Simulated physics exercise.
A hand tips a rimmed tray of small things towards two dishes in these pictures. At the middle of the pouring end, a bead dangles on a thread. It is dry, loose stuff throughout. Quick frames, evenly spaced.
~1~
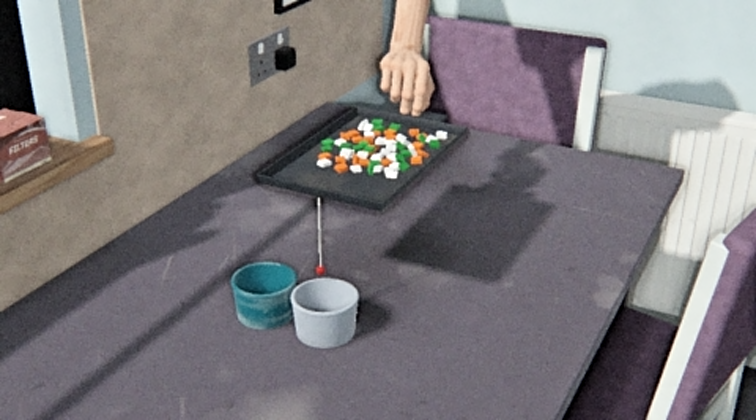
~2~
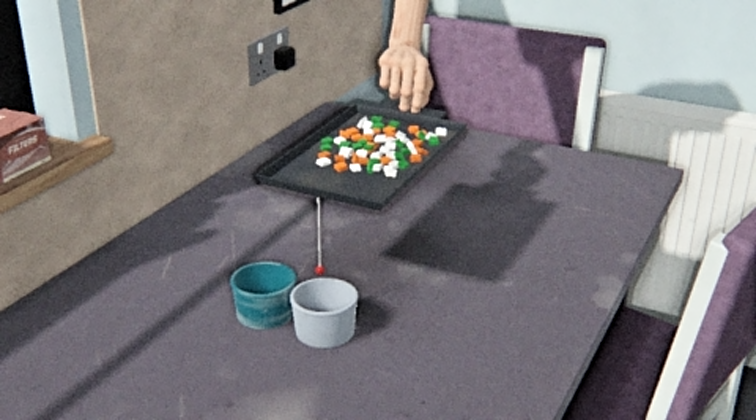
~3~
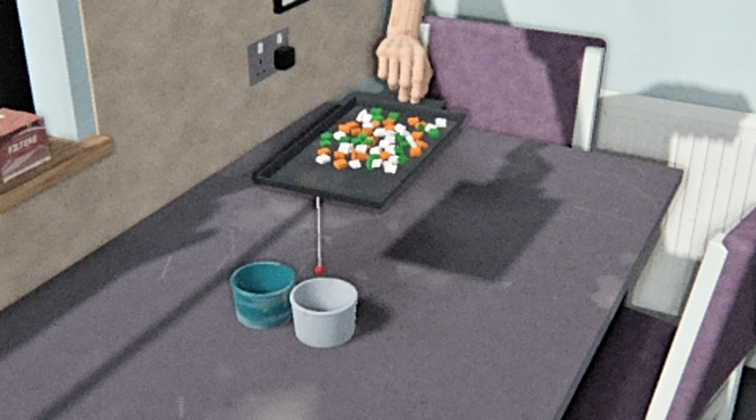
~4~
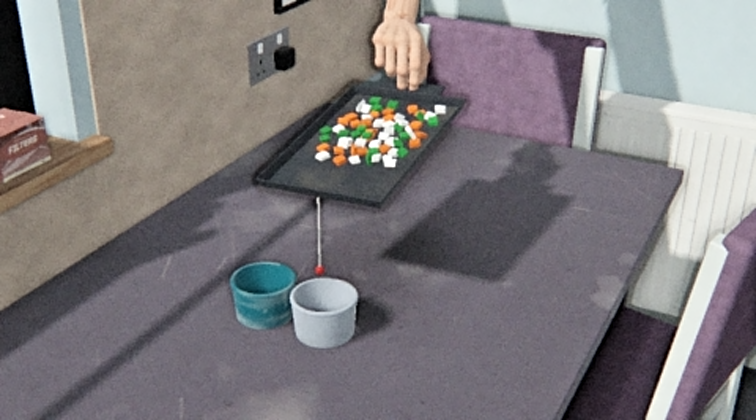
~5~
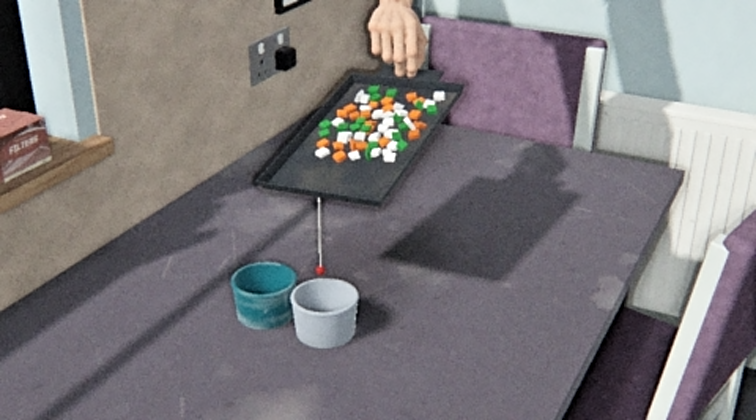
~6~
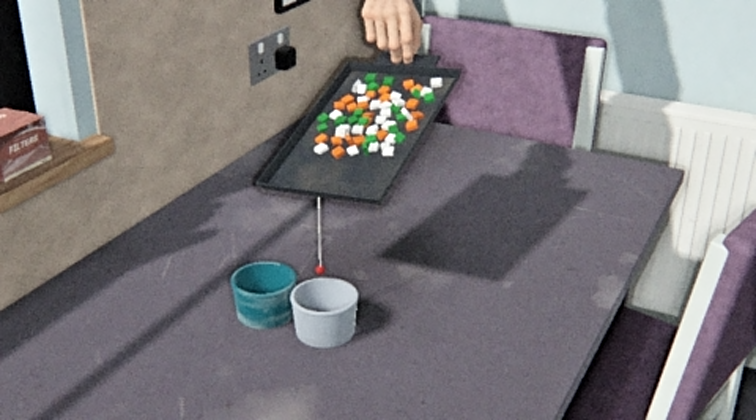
A hand raising the far end of a dark tray of orange, white and green pieces above a table with two small dishes.
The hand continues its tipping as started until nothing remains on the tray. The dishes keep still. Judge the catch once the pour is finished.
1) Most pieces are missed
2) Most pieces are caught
(2) Most pieces are caught.
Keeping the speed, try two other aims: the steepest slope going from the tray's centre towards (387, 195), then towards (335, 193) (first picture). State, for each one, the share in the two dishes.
About 0 and 50 percent.
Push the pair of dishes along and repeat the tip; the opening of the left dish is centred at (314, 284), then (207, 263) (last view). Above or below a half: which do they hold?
Shy of half, then past half.
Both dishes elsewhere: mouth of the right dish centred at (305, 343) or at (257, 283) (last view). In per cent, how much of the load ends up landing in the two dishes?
First 0 per cent, second 60 per cent.
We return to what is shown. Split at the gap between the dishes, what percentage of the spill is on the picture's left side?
Estimate: Roughly 100 %.
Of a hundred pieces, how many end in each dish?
Left dish: 70 per cent; right dish: 10 per cent.
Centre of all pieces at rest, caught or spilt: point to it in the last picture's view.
Once it all stops, the middle lies near (263, 308).
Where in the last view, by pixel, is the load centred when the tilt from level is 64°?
I'd mark it close to (286, 179).
Shortly afterwards, tray tipped steeply; the bulk on the tray; a little in the air.
Next, tray tipped past a quarter turn; a little in the right dish; near two thirds in the left dish; near a quarter outside both; near a quarter in the air.
Some moments later, tray tipped past a quarter turn; a little in the right dish; near two thirds in the left dish; near a quarter outside both.
In the end, tray tipped past a quarter turn; a little in the right dish; near two thirds in the left dish; near a quarter outside both.
